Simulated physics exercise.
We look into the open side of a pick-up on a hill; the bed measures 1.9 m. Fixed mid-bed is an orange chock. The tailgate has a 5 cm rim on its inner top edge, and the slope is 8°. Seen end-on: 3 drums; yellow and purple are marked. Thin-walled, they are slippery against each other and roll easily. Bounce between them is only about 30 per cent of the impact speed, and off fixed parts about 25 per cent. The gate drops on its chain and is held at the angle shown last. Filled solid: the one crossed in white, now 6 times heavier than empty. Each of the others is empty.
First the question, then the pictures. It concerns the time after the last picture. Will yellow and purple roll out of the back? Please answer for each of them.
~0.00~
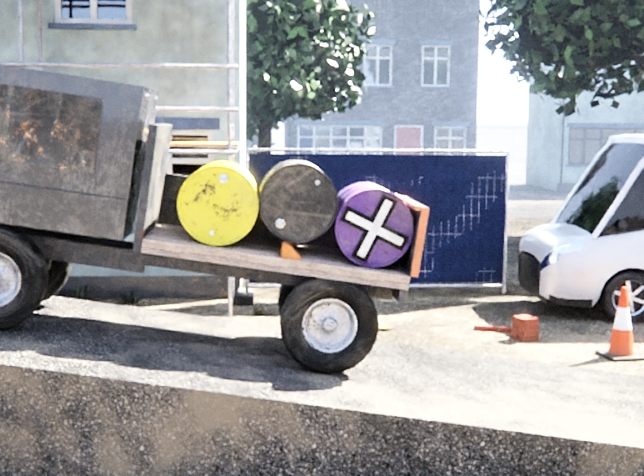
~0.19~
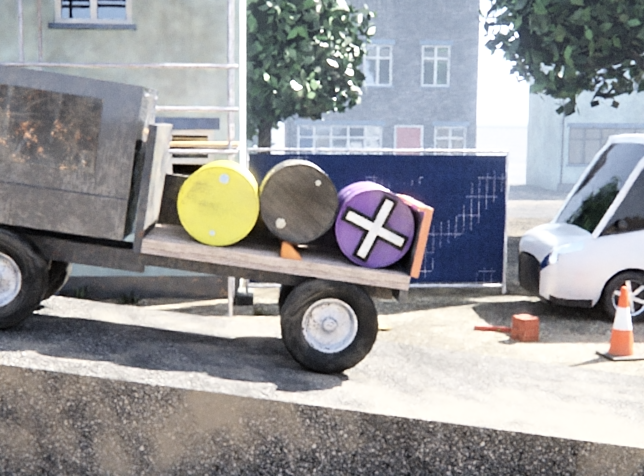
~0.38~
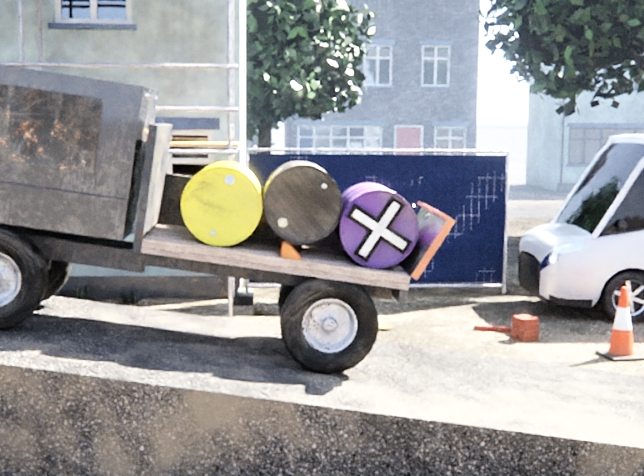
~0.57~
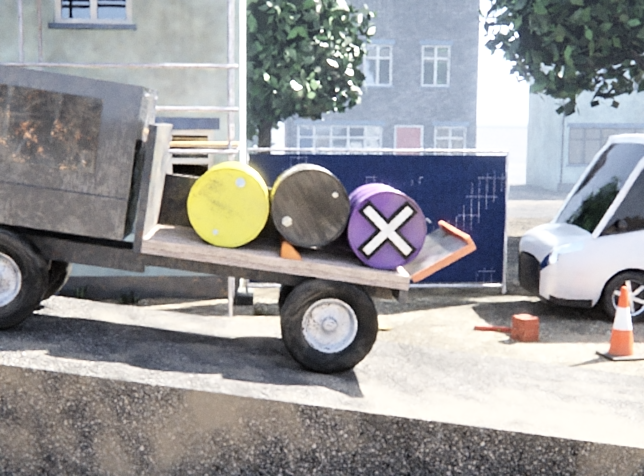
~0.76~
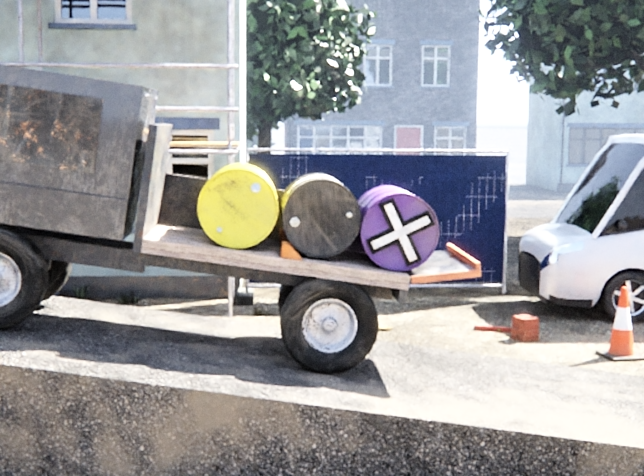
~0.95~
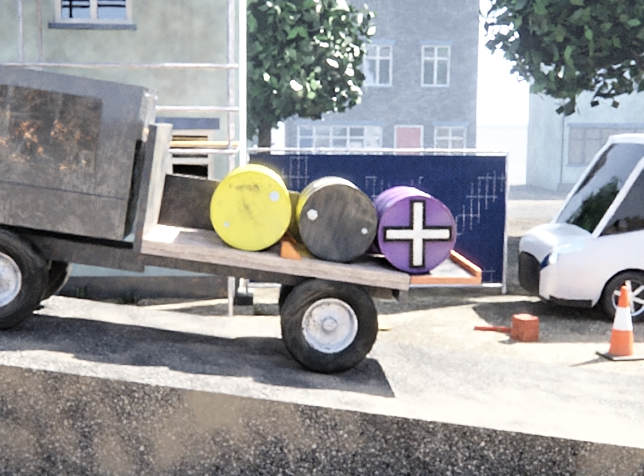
Here's what I'd expect: The yellow one does not leave, and the purple one does not leave.
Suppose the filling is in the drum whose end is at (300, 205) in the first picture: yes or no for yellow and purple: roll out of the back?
So yellow? No, it won't. And purple? Yes, it will.
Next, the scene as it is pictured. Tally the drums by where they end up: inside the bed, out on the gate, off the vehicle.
2 - 1 - 0.
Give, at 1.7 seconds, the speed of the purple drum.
I'd put it near 0.2 m/s.
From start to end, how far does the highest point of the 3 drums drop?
The top drops by around 5 cm.
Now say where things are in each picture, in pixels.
In the first picture, yellow at (218, 206), purple at (375, 228); gate 82° above level, tip at (425, 210); white cross at (375, 228).
In the second picture, yellow at (218, 206), purple at (375, 229); gate 79° above level, tip at (429, 211).
In the third picture, yellow at (222, 206), purple at (379, 229); gate 58° above level, tip at (451, 221).
In the fourth picture, yellow at (228, 207), purple at (387, 230); gate 29° above level, tip at (472, 247).
In the fifth picture, yellow at (238, 209), purple at (400, 232); gate 6° above level, tip at (478, 273).
In the sixth picture, yellow at (251, 210), purple at (417, 234); gate 0° below level, tip at (478, 280).
After 1.7 s, yellow is on the bed, 125 cm short of the hinge; purple is on the gate, 30 cm past the hinge, rolling left; 0 out so far.
After 2.5 s, yellow is on the bed, 115 cm short of the hinge, rolling left; purple is on the gate, 10 cm past the hinge, rolling left; 0 out so far.
At rest (3.5 s), yellow is on the bed, 115 cm short of the hinge; purple is on the gate, 5 cm past the hinge; 0 out so far.
